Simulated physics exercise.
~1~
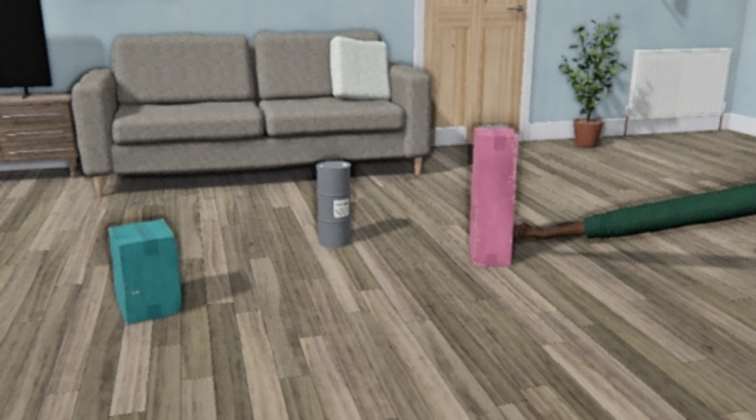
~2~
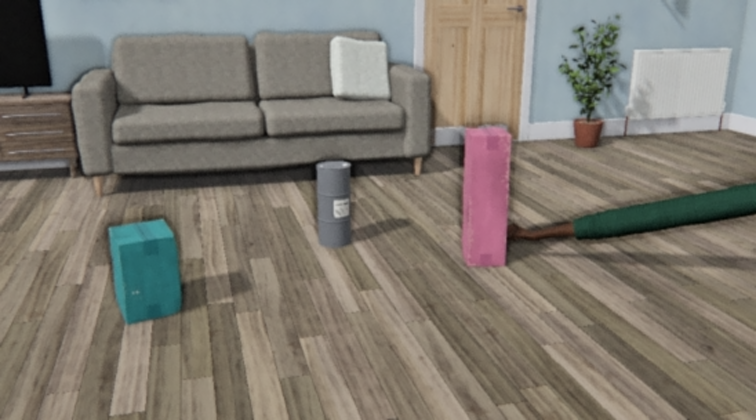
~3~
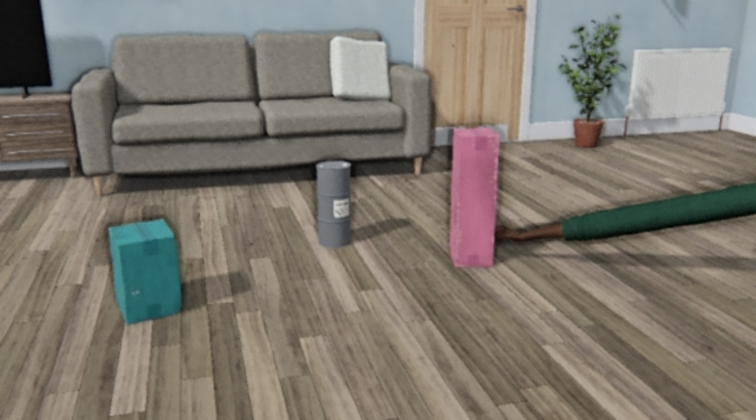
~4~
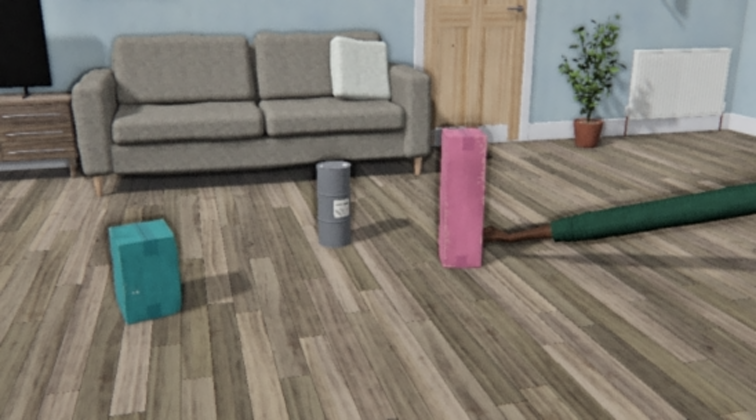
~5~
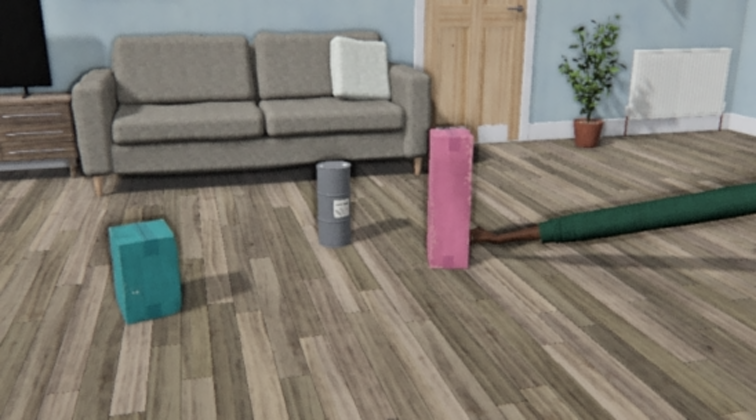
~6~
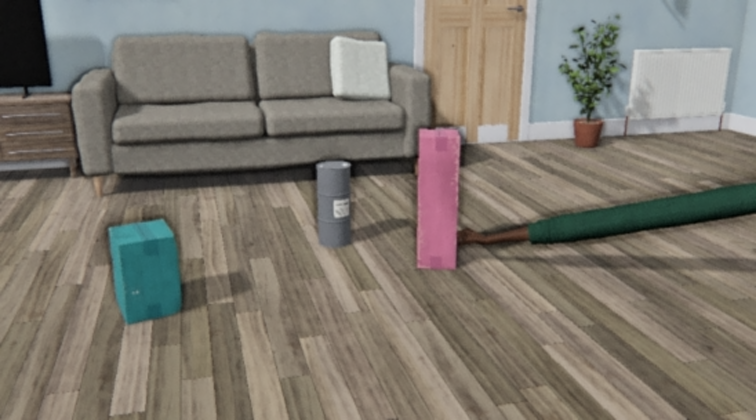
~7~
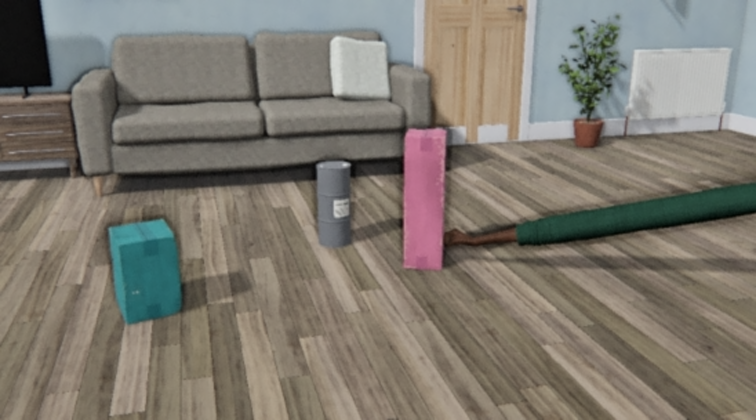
A tall pink box was slowly pushed left across the wooden floor by the pointing hand of a green-sleeved arm, sliding closer to a grey canister and staying upright, while the canister and a turquoise box stayed put.
